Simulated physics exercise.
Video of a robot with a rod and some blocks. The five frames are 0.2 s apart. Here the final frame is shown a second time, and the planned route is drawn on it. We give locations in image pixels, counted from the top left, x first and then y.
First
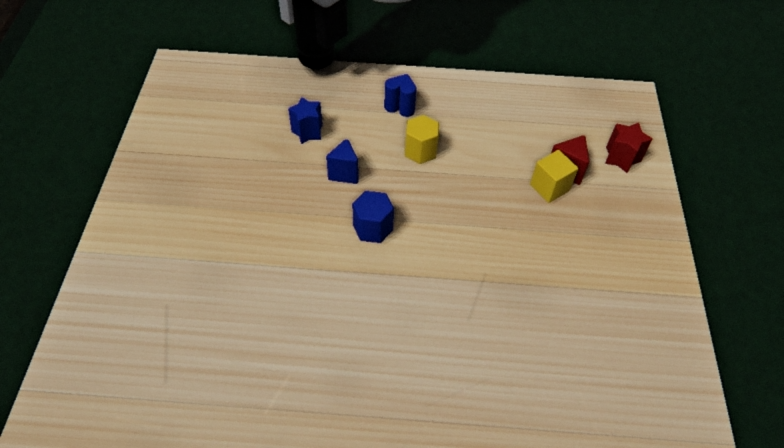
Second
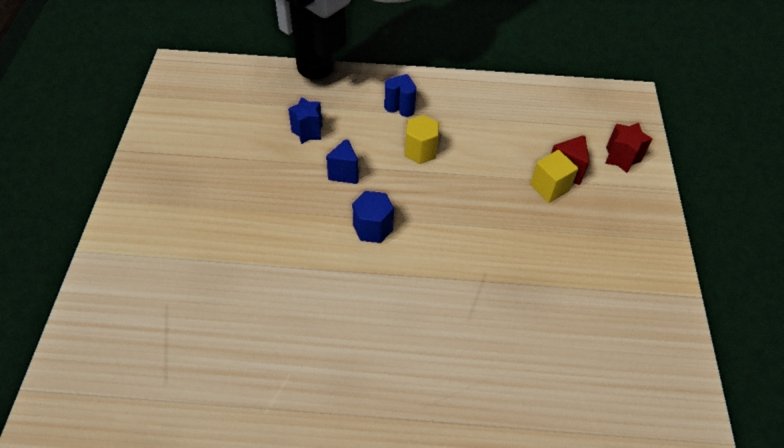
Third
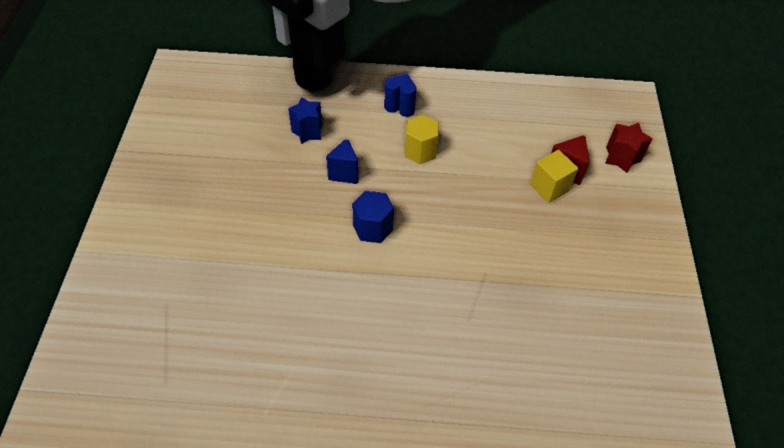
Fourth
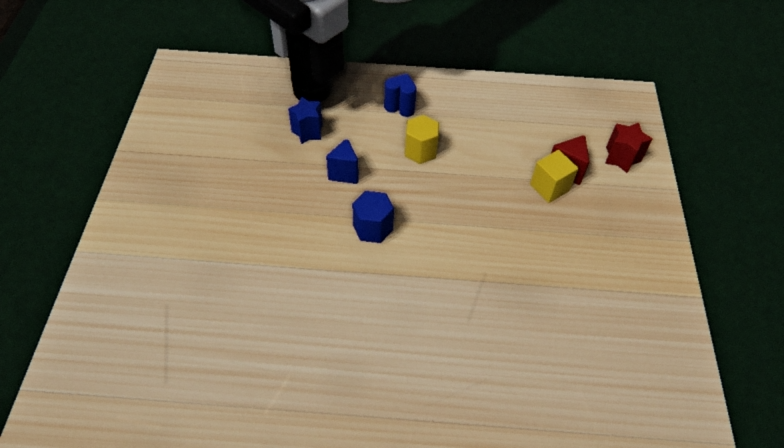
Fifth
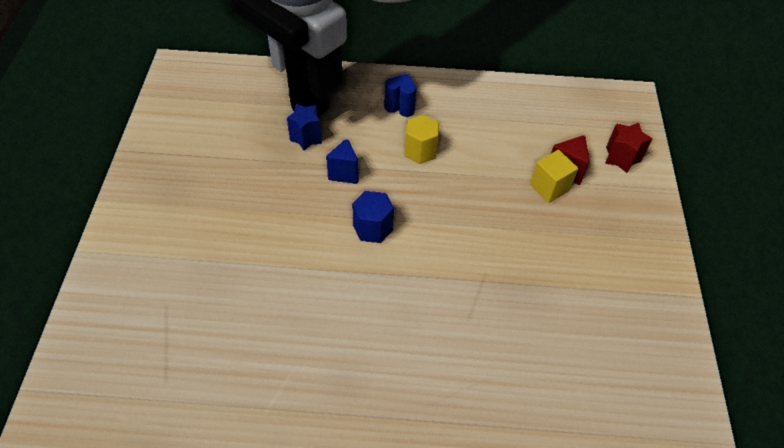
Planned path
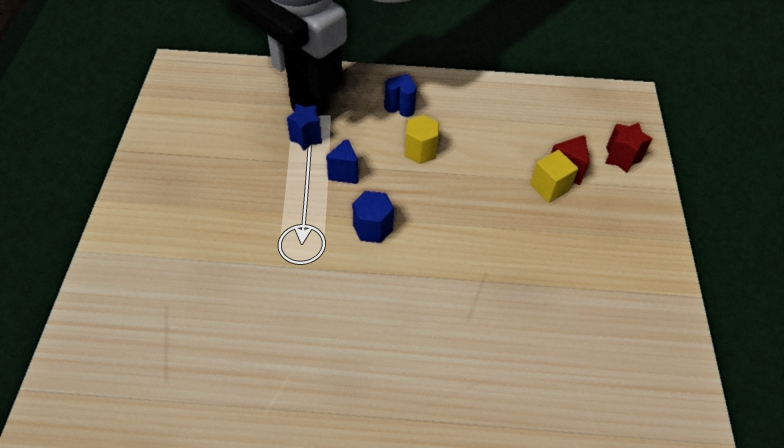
The clip opens on a wooden board scattered with blue, yellow and red blocks, a robot's dark rod at the top edge left of center. The rod moves a short way down toward the blue star, then nudges it slightly downward, while the other blocks stay still.
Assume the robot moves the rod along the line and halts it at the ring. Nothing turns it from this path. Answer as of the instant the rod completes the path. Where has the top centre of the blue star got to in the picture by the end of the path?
Pixel (290, 253).
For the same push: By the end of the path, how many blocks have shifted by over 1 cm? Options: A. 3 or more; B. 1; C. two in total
B
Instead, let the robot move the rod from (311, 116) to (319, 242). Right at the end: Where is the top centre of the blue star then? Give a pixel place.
My prediction: (305, 249).
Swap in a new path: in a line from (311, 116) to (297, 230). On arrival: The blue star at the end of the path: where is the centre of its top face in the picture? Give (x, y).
It is going to be at (287, 237).
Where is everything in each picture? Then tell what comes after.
Rod tip (317, 58); block tops, blue star (305, 108); blue triangular block (344, 151), in the first frame.
Rod (316, 68); blocks unchanged, in the second frame.
Rod (314, 79); blocks unchanged, in the third frame.
Rod (312, 91); blocks unchanged, in the fourth frame.
Rod (310, 105); blue star (304, 114); blue triangular block (344, 151), in the fifth frame.
Path on the board, in a line from (311, 116) to (302, 244).
What follows on the original path. One third of the way, rod (308, 145); blue star (301, 156).
Two thirds of the way, rod (305, 188); blue star (296, 203).
At the end, rod (300, 235); blue star (290, 253); blue triangular block in place.
